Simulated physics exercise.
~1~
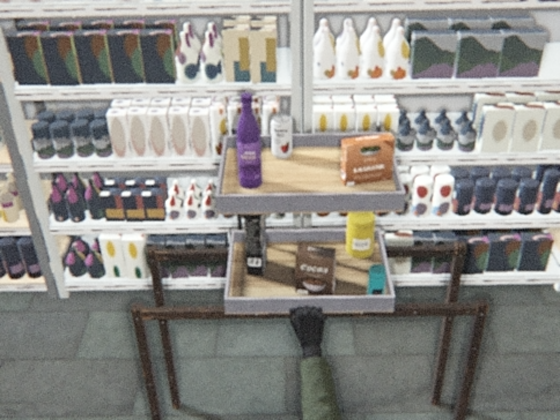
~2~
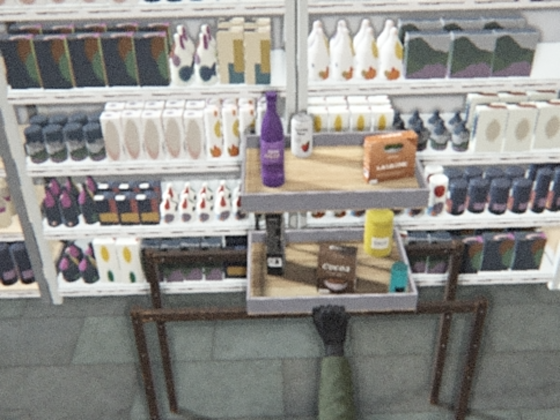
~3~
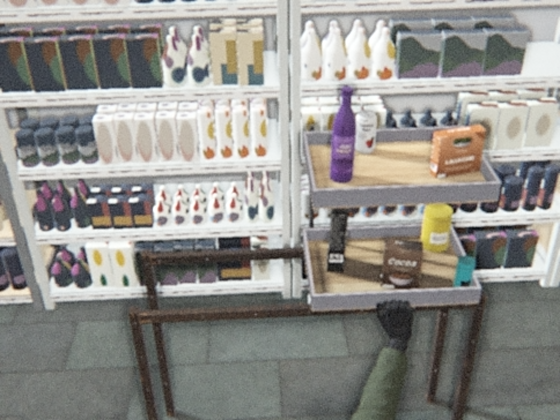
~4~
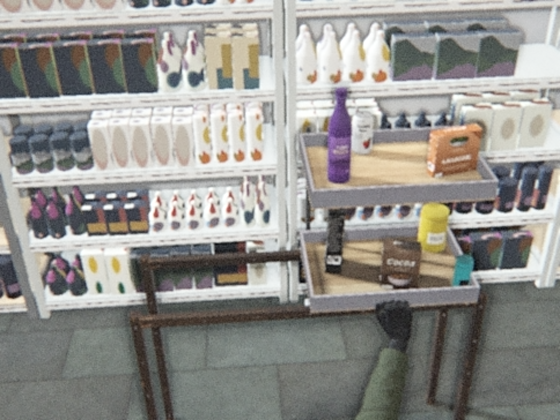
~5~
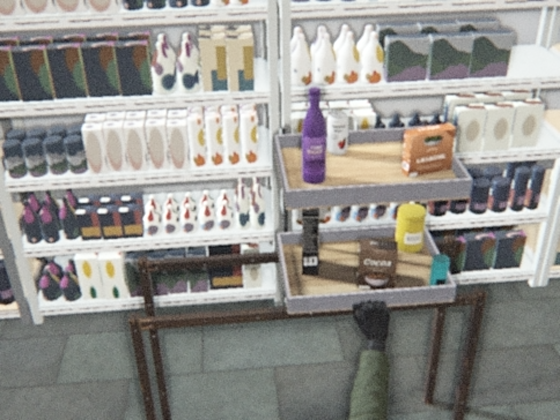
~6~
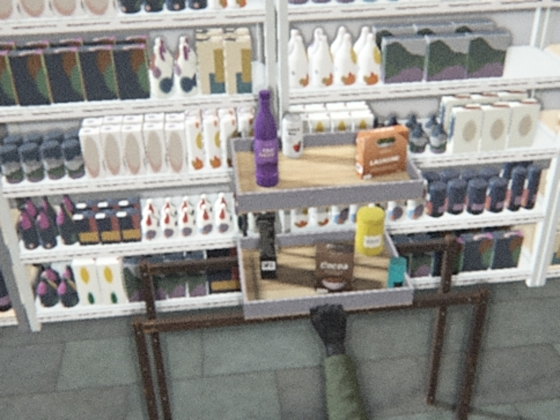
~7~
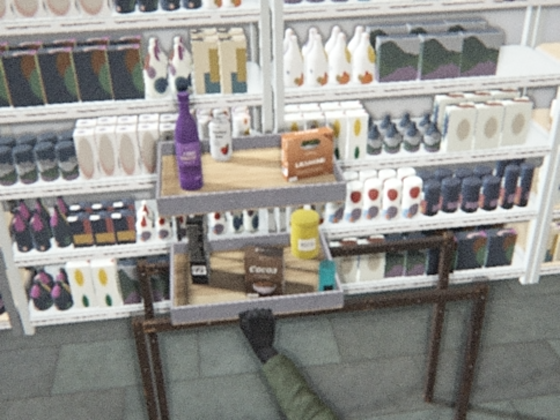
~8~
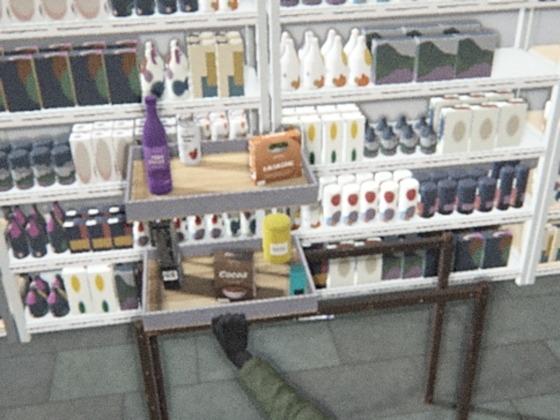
We see a gloved hand slide a two-tiered tray holding a purple bottle, white can, orange packet and other items to the right in front of stocked shelves, then back left past its starting point, with the visible items still upright at the end.
